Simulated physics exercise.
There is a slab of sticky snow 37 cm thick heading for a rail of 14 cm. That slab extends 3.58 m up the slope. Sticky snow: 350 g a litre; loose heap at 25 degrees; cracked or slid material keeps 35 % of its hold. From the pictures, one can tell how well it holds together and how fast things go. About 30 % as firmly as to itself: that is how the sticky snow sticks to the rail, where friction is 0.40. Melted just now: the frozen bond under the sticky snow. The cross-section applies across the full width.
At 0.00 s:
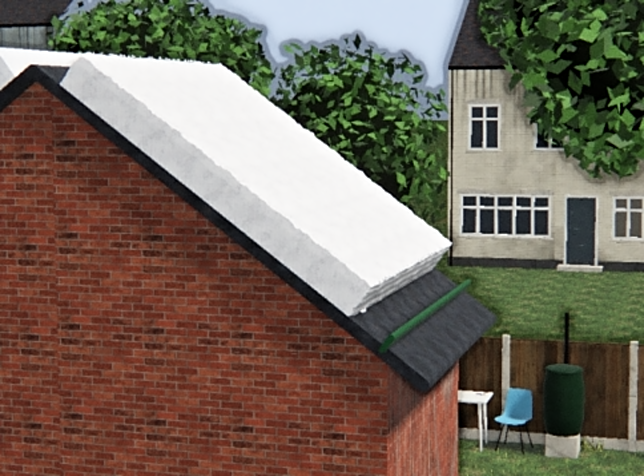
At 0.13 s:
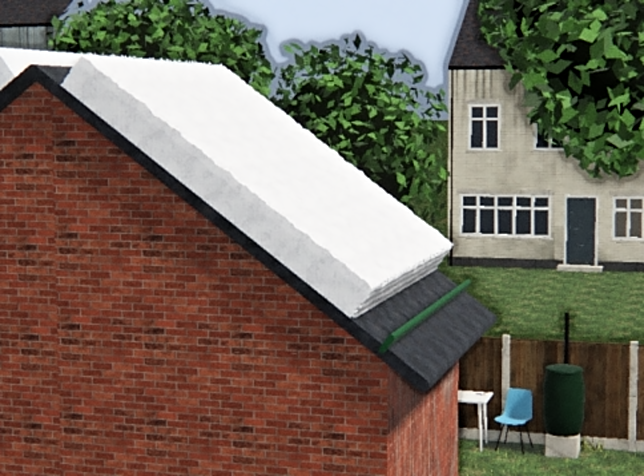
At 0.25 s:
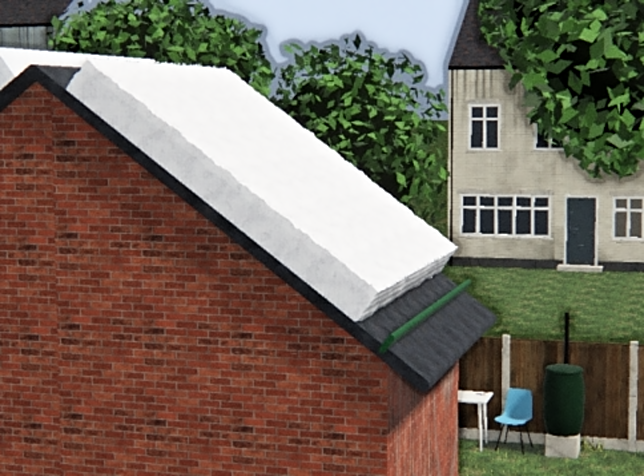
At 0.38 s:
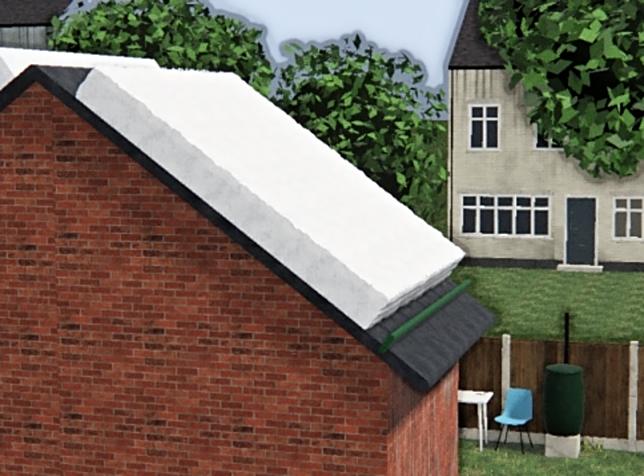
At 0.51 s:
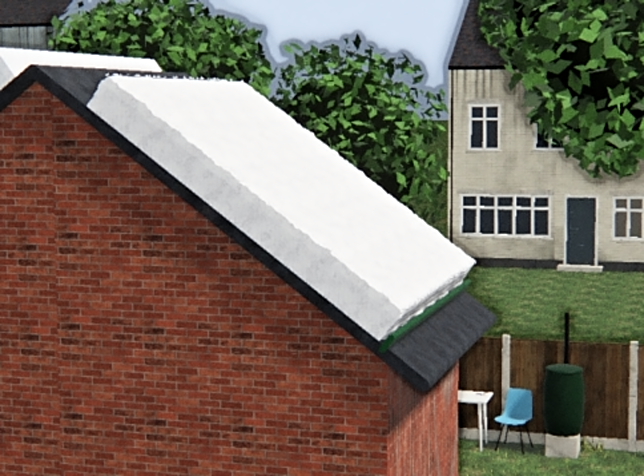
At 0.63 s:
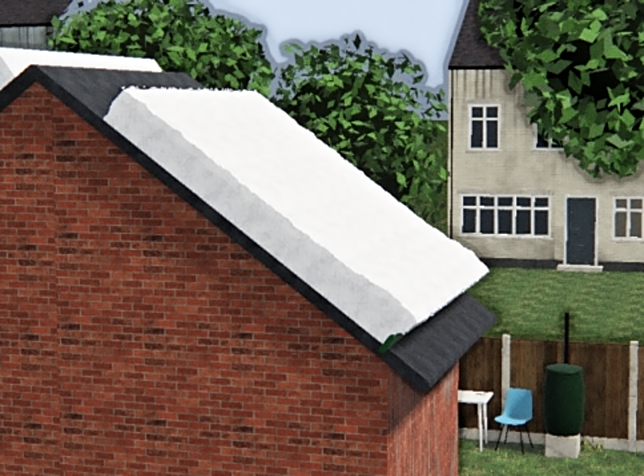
A red brick gable end with a dark sloping roof fills the left side of a garden, seen from outside at roof height by a still camera. A thick white slab of snow covers the slope above a green rail, with trees, a pale house, a blue chair and a dark green barrel beyond. The slab slides slowly, then faster, down to the right, baring dark roof near the ridge and passing partly over the rail in one piece.
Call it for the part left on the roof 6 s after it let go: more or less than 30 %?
Call: More.
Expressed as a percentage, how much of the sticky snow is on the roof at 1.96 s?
About 55 percent.
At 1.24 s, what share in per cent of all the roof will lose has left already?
Roughly 30 %.
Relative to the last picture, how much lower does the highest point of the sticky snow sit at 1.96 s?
Roughly 1.2 m.
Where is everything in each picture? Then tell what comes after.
The first frame shows leading edge of the sticky snow at (369, 290).
The second frame shows leading edge of the sticky snow at (371, 291), its middle shifted 2.1 cm.
The third frame shows leading edge of the sticky snow at (376, 295), its middle shifted 8.4 cm.
The fourth frame shows leading edge of the sticky snow at (386, 303), its middle shifted 19 cm.
The fifth frame shows leading edge of the sticky snow at (400, 314), its middle shifted 35 cm, 2 % of it past the rail, in one piece.
The sixth frame shows leading edge of the sticky snow at (416, 319), its middle shifted 54 cm, 6 % of it past the rail, in one piece.
After 1.24 s, 81 % of the snow is on the roof.
After 1.96 s, 54 % of the snow is on the roof.
After 2.68 s, 41 % of the snow is on the roof.
After 3.40 s, 40 % of the snow is on the roof.
After 6.00 s, at the end, 40 % of the snow is on the roof.
